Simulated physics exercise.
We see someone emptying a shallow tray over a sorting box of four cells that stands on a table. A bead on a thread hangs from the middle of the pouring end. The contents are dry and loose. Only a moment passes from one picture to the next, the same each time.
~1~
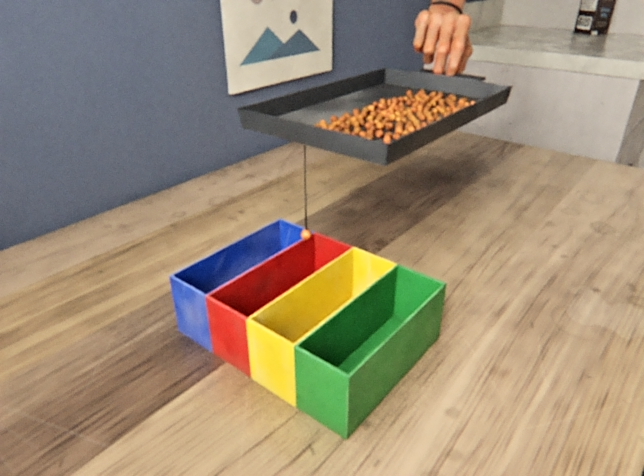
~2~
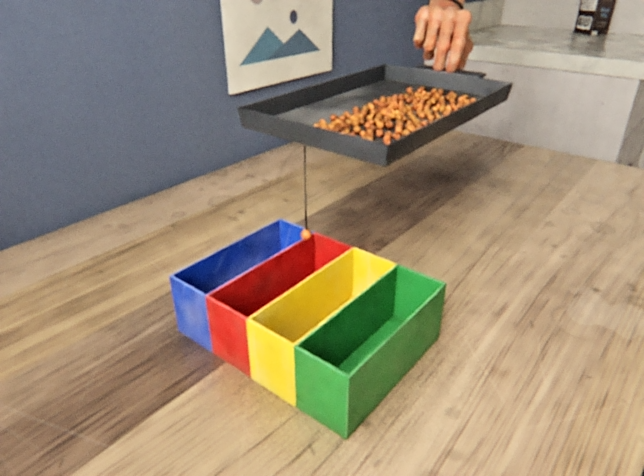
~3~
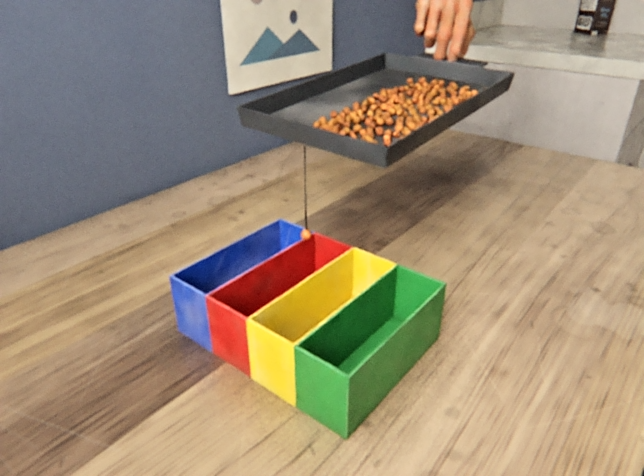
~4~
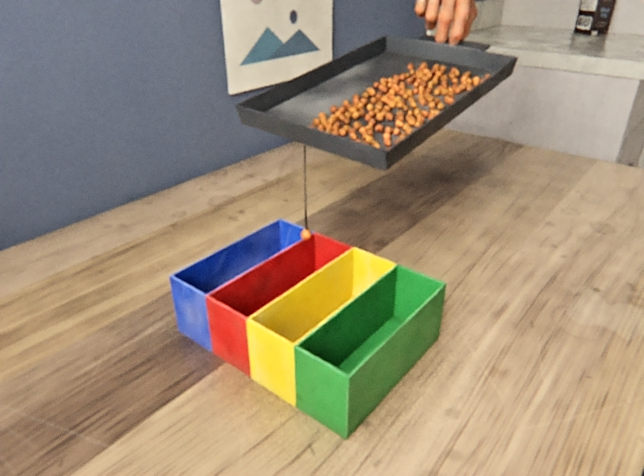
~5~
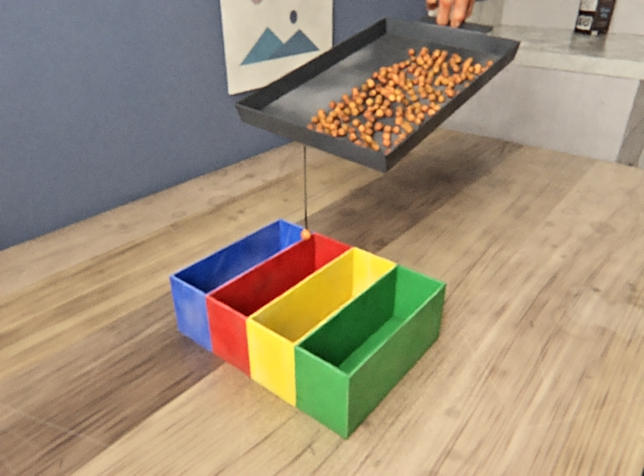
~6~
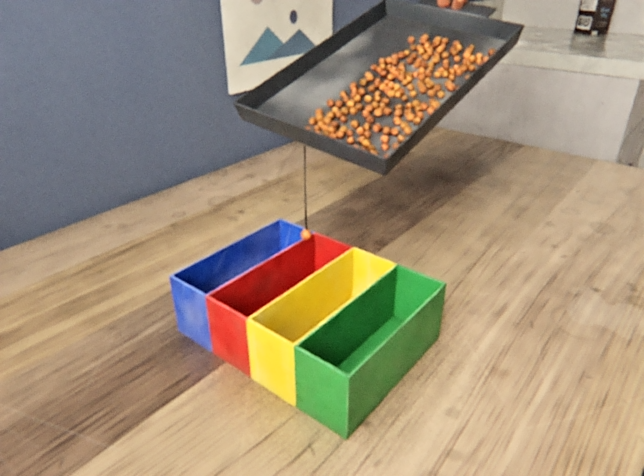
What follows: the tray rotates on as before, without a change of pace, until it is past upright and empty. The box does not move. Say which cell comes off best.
The yellow cell gets the most.
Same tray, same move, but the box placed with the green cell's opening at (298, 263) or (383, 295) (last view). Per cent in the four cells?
First some 10, then 100 per cent.
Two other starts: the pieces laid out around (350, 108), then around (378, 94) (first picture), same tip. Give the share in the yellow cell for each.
First some 60, then 60 per cent.
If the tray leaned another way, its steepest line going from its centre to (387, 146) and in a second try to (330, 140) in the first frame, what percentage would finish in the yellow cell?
Roughly 60 per cent, and 40 per cent.
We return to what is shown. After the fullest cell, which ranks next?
Next in line is green.
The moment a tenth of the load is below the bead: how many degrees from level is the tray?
Around 85° of tilt.
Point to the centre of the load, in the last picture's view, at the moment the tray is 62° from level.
Roughly at (369, 131).
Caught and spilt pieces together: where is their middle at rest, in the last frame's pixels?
Around (326, 352).
Shortly afterwards, tray tipped steeply; all but a few on the tray; only a few in the yellow cell; a little falling or outside the box.
Next, tray tipped past a quarter turn; near two thirds on the tray; a little in the yellow cell; a little in the green cell; only a few in the red cell; near a quarter falling or outside the box.
Some moments later, tray tipped past a quarter turn; near two thirds in the yellow cell; near a quarter in the green cell; a little in the red cell; only a few falling or outside the box.
In the end, tray tipped past a quarter turn; near two thirds in the yellow cell; near a quarter in the green cell; a little in the red cell; none at all in the blue cell; only a few outside the box.
